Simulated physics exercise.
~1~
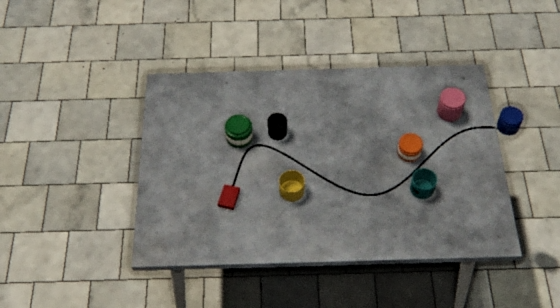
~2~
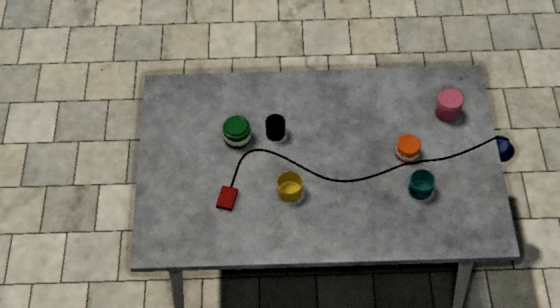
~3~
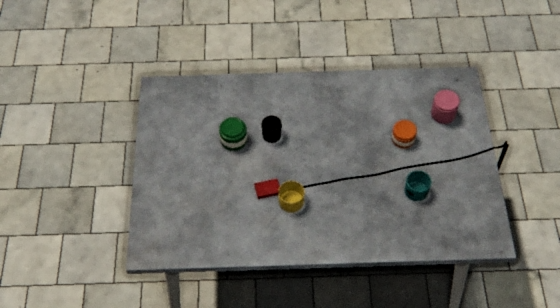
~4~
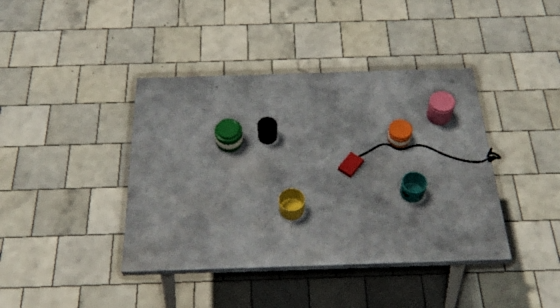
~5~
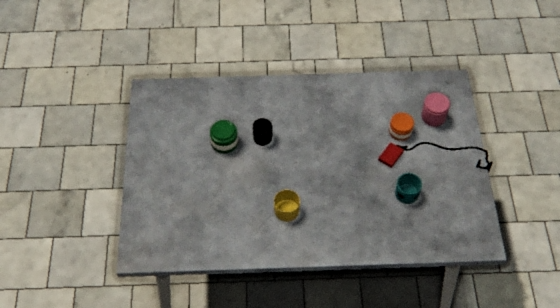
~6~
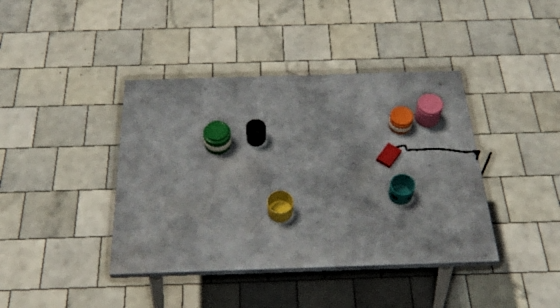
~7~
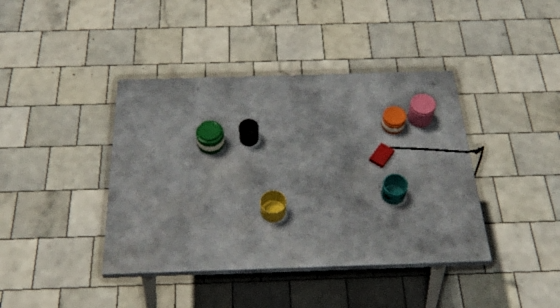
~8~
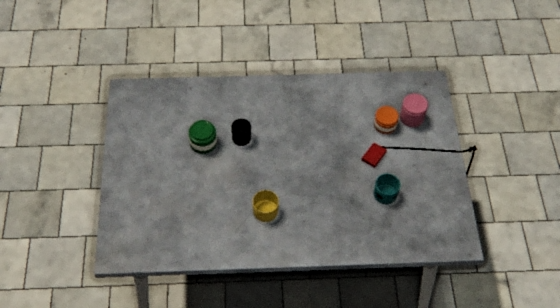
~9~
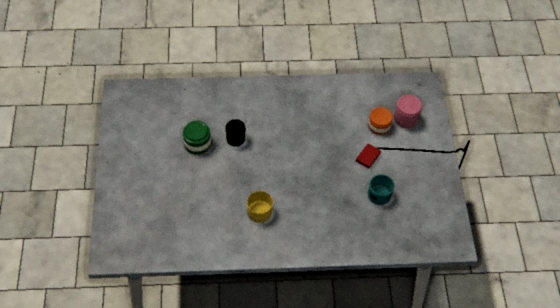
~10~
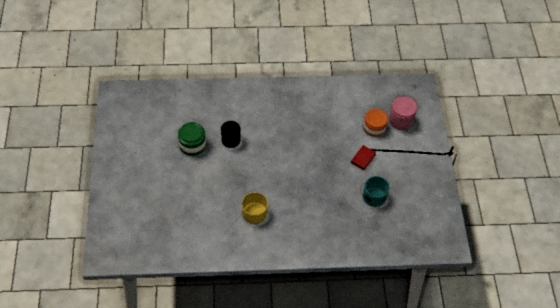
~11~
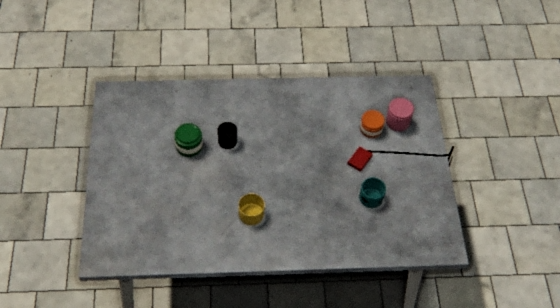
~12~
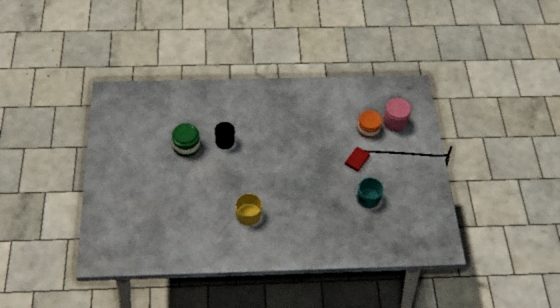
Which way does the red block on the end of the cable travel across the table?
It slides to the right, pulled along by the cable toward the edge where the blue object went over.
